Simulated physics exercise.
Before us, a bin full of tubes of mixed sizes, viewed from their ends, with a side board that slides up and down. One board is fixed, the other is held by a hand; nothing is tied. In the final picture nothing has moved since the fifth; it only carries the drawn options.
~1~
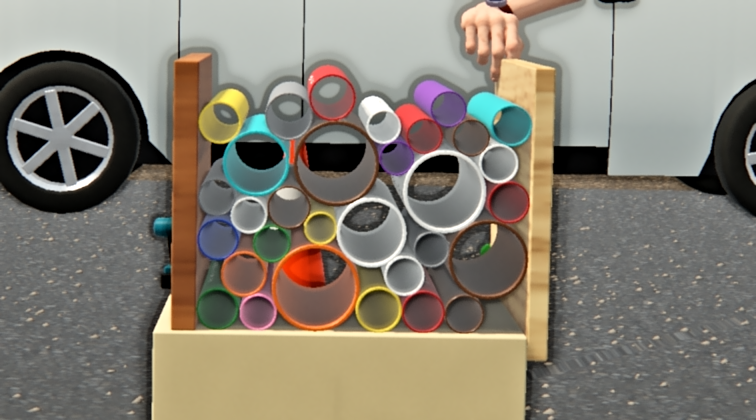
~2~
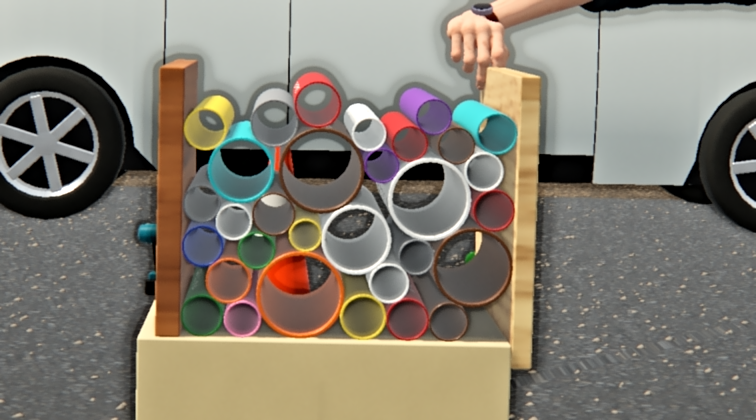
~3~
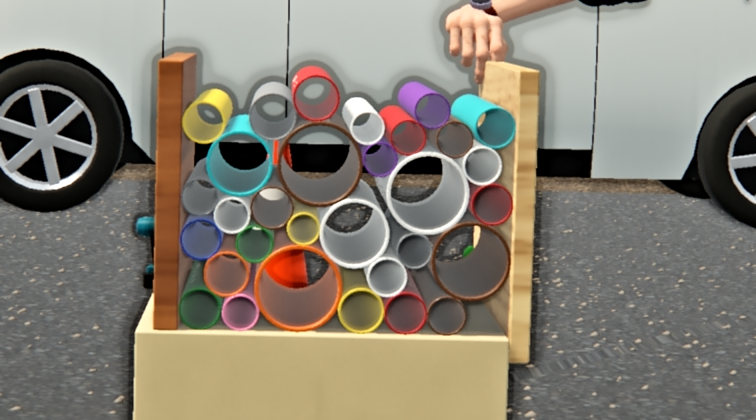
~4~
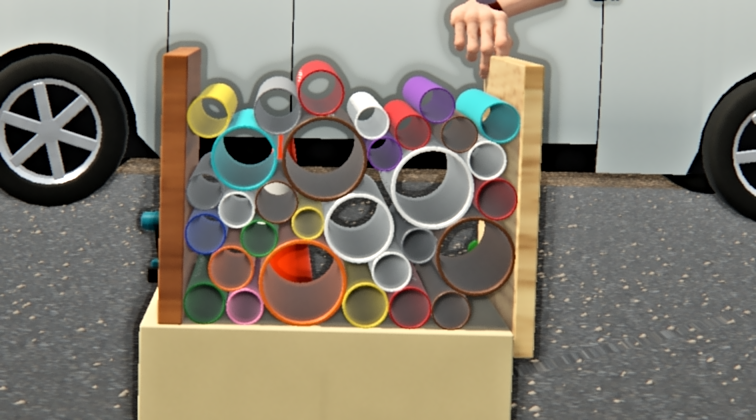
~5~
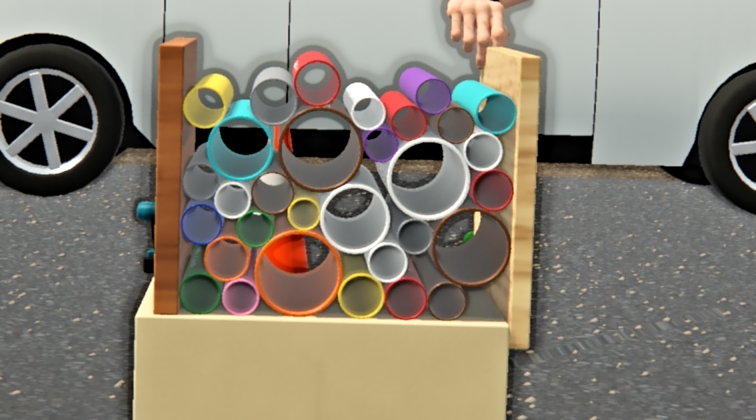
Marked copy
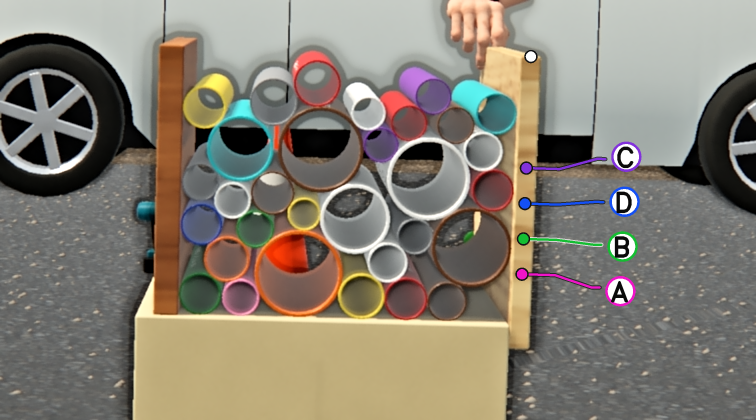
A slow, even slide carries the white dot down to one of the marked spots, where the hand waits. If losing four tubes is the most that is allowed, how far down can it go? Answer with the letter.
Down to D.
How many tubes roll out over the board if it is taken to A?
The count is five.
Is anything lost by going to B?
Yes.
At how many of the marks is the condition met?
Two of the four.
On the marked copy, A at (522, 274); B at (524, 239); C at (527, 168); D at (525, 203); the white dot at (531, 57).
Following D. Soon after the start, top of the board (517, 124).
Later, top of the board (514, 200).
In the end, top of the board (514, 202), one out over the board.
As for the rest, A five out over the board; B five out over the board; C none out over the board.
